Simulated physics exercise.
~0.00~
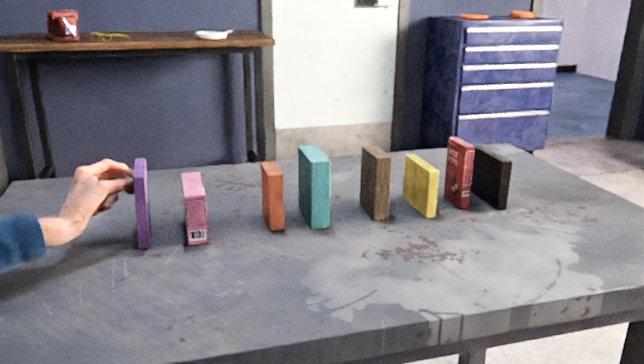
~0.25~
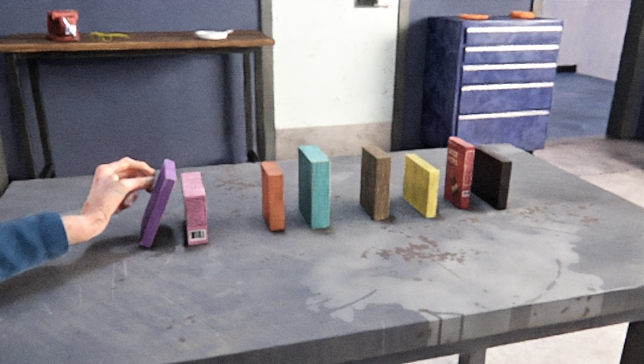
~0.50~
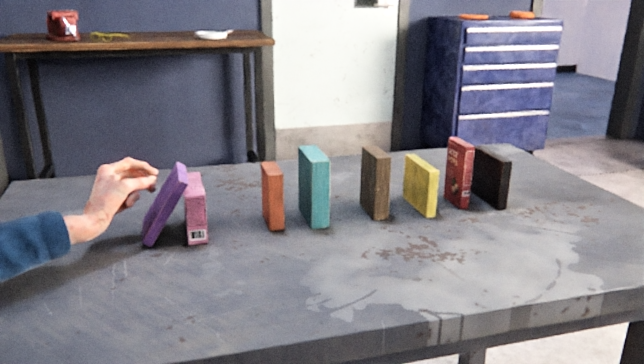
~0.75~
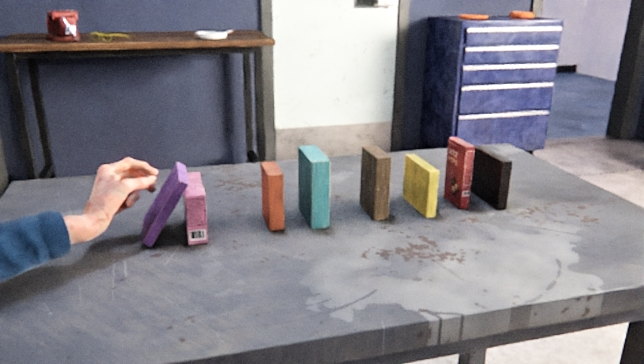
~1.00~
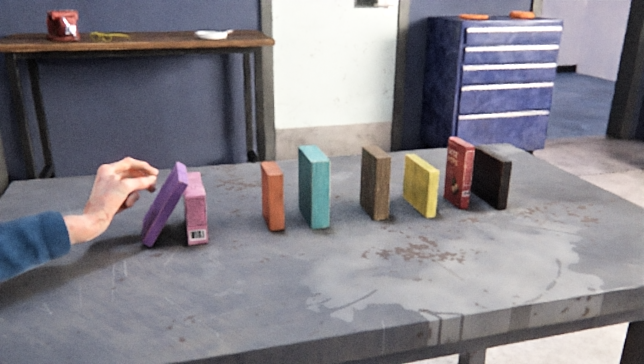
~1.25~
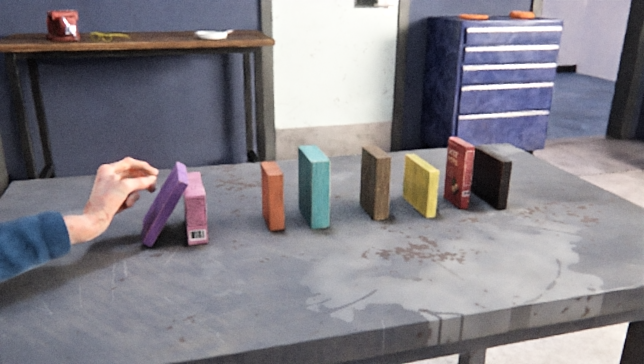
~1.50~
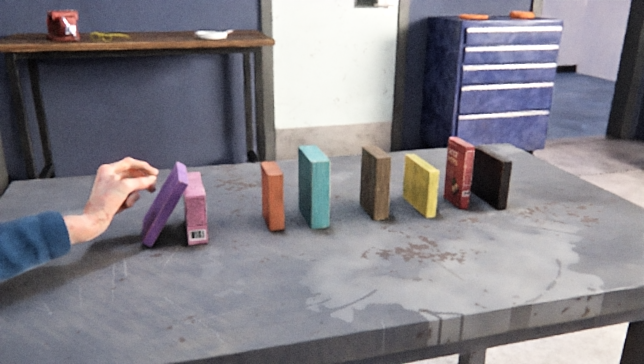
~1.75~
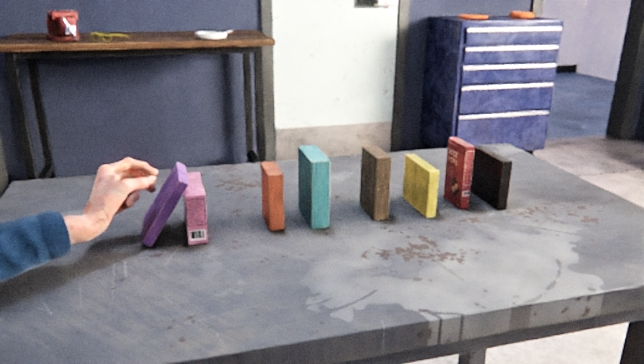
The video shows a hand tipping a purple block to the right at the left end of a spaced row of upright blocks on a gray table. The purple block comes to rest leaning against the pink packet, and the others remain standing.
